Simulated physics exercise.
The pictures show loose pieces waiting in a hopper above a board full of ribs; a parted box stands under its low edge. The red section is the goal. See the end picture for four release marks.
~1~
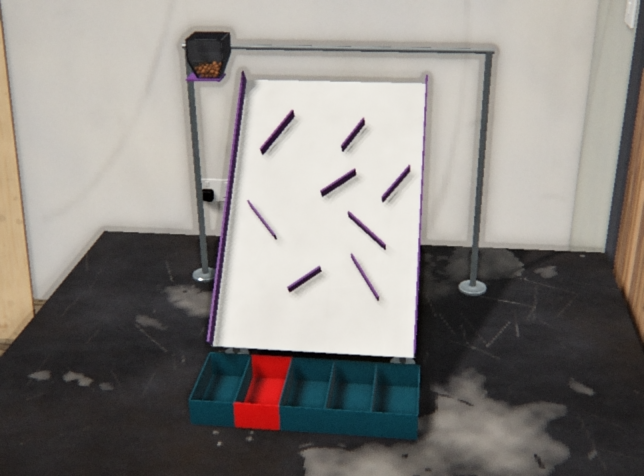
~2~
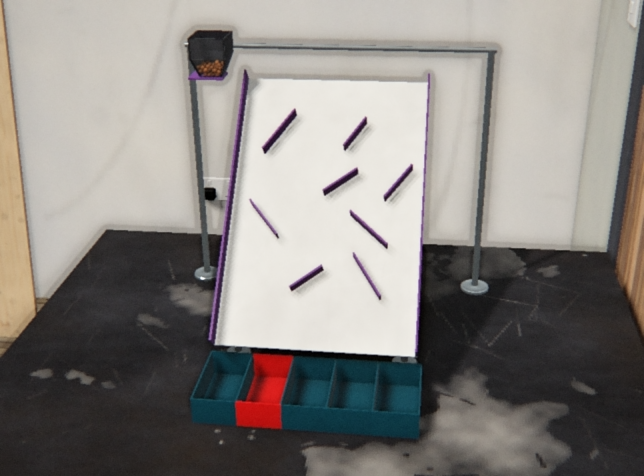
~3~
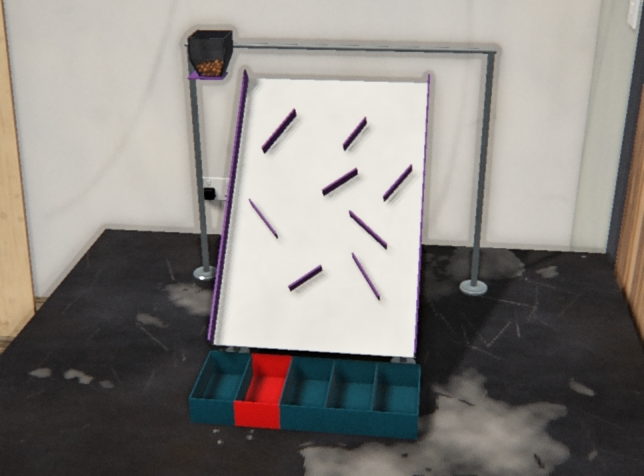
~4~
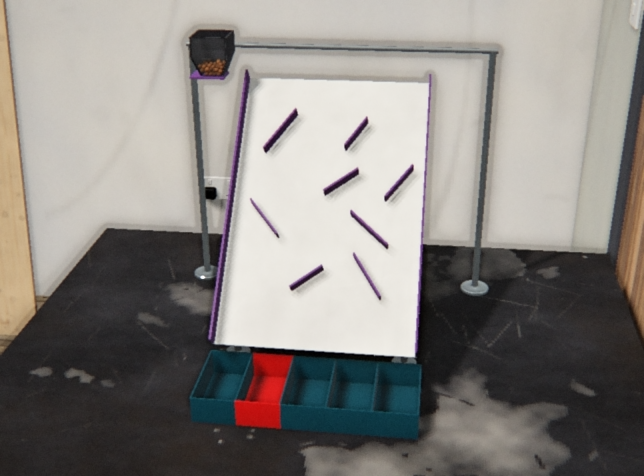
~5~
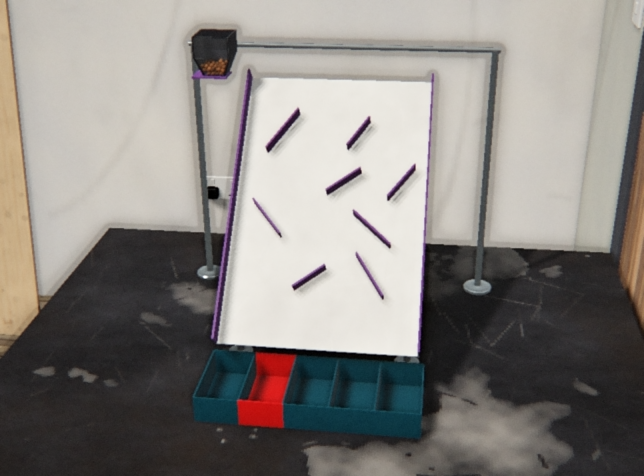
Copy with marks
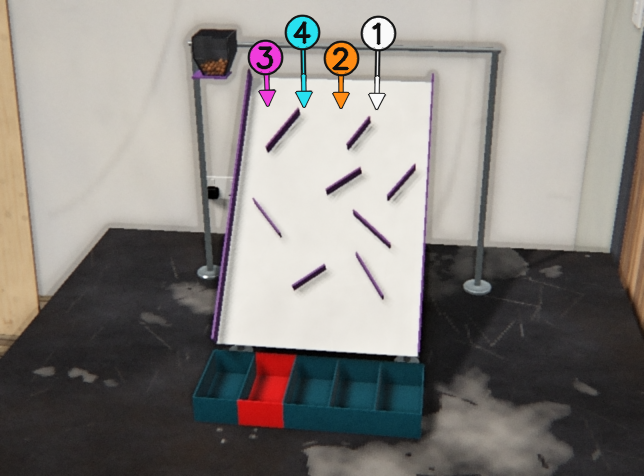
On a dark, pale-blotched tabletop before a whitish wall, seen from the front and slightly above, a white board leans back between grey posts. Purple ribs slant across it, a black hopper of small orange-brown pieces hangs at the upper left, and a teal box with five sections, the second from left red, sits below. Nothing in the setup moves, while the view shifts very slightly.
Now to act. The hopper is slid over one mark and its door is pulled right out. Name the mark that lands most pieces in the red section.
Take 2.
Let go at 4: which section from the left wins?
It is the first one.
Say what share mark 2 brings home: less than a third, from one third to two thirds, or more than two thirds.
It is from one third to two thirds.
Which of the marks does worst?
It is 3.
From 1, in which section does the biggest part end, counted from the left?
The fifth from the left.
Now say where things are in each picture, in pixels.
Hopper (208, 71), cereal balls, door shut, in the first frame.
Ribs (262, 148) to (295, 108), (344, 145) to (366, 116), (323, 190) to (358, 167), in the second frame.
Ribs (384, 196) to (412, 164), (249, 199) to (276, 234), (349, 210) to (386, 244), in the third frame.
Ribs (289, 287) to (322, 265), (353, 252) to (380, 296), in the fourth frame.
Red section (261, 412), number 2 of 5 from the left, in the fifth frame.
On the marked copy, mark 1 meets the board at (376, 103); mark 2 meets the board at (341, 102); mark 3 meets the board at (267, 100); mark 4 meets the board at (304, 101).
For mark 1, roughly a quarter in the red section, the larger part in other sections, just a few outside the box.
For mark 2, roughly half in the red section, roughly a third in other sections, about a tenth outside the box.
For mark 3, not one piece in the red section, almost all in other sections, about a tenth outside the box.
For mark 4, roughly a quarter in the red section, the larger part in other sections.
